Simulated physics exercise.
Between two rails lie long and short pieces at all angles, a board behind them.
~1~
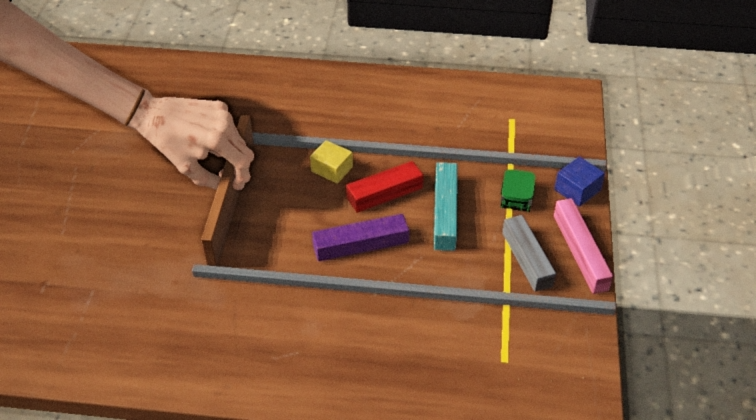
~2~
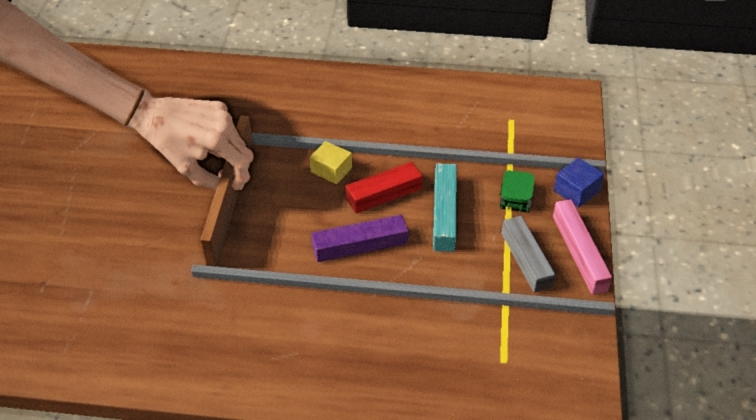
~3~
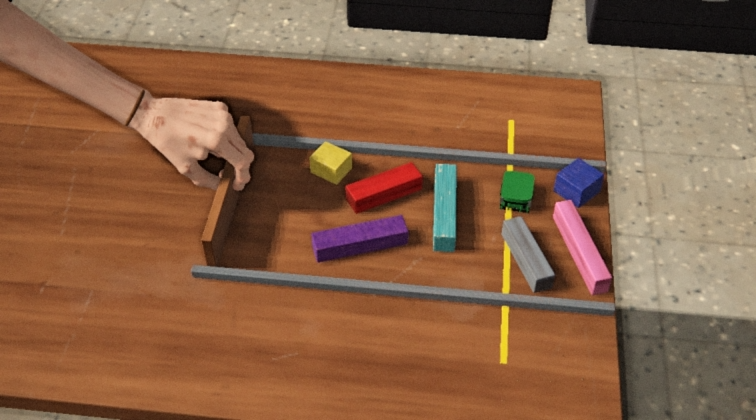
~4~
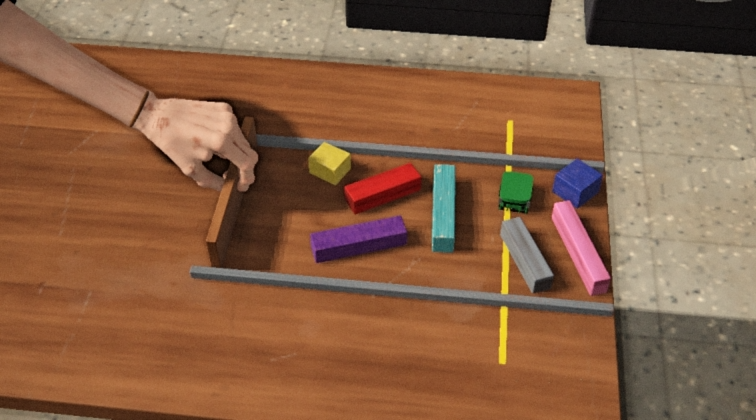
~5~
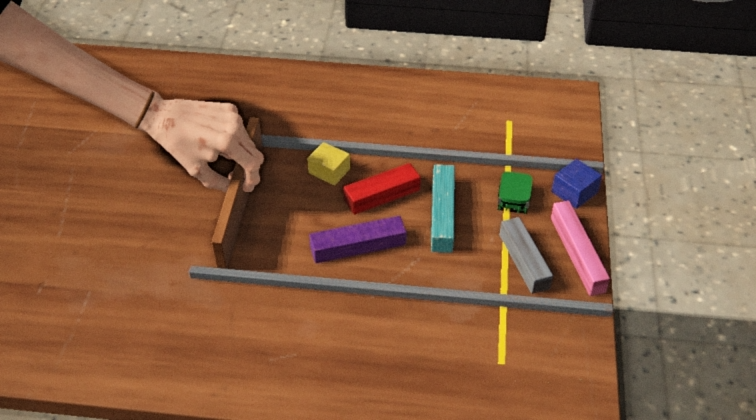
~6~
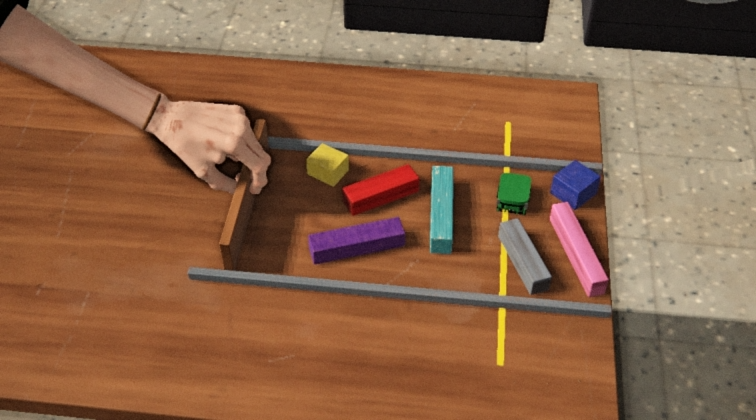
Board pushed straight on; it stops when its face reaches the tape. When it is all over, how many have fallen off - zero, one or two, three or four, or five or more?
The pieces lost over the edge are fewer than three, but some.
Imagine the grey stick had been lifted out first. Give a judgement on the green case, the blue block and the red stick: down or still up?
Note: Green case is on by the end; blue block is off by the end; red stick is on by the end.
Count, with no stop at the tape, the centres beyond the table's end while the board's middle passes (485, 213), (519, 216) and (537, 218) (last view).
Middles past end - pos 1: 0, pos 2: 2, pos 3: 3.
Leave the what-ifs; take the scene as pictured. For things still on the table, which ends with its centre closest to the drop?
It's the pink stick.
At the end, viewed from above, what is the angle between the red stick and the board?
The angle is some 15°.
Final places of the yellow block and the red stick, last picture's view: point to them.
About (524, 173), and about (526, 213).
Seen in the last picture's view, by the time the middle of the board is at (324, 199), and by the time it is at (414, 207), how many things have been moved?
At the first spot 2, then 6.
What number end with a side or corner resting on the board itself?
At rest, 2 are in contact.
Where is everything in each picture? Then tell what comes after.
Pink stick (582, 245); blue block (579, 181); grey stick (528, 253); board (230, 189); tape (509, 227), in the first frame.
Blue block (579, 182); purple bar (360, 238), in the second frame.
Grey stick (527, 254); board (229, 189), in the third frame.
Pink stick (580, 247); yellow block (330, 163), in the fourth frame.
Blue block (577, 184); red stick (382, 189), in the fifth frame.
Pink stick (578, 248); blue block (575, 185); grey stick (524, 256); board (246, 193); tape (505, 230), in the sixth frame.
Soon after, none off yet; pink stick at rest near (578, 248); blue block at rest near (575, 185); grey stick at rest near (524, 256).
Then, none off yet; pink stick at rest near (580, 248); blue block at rest near (575, 185); grey stick moved a little near (548, 255).
At rest, the number that fall off is one or two; fallen, blue block.
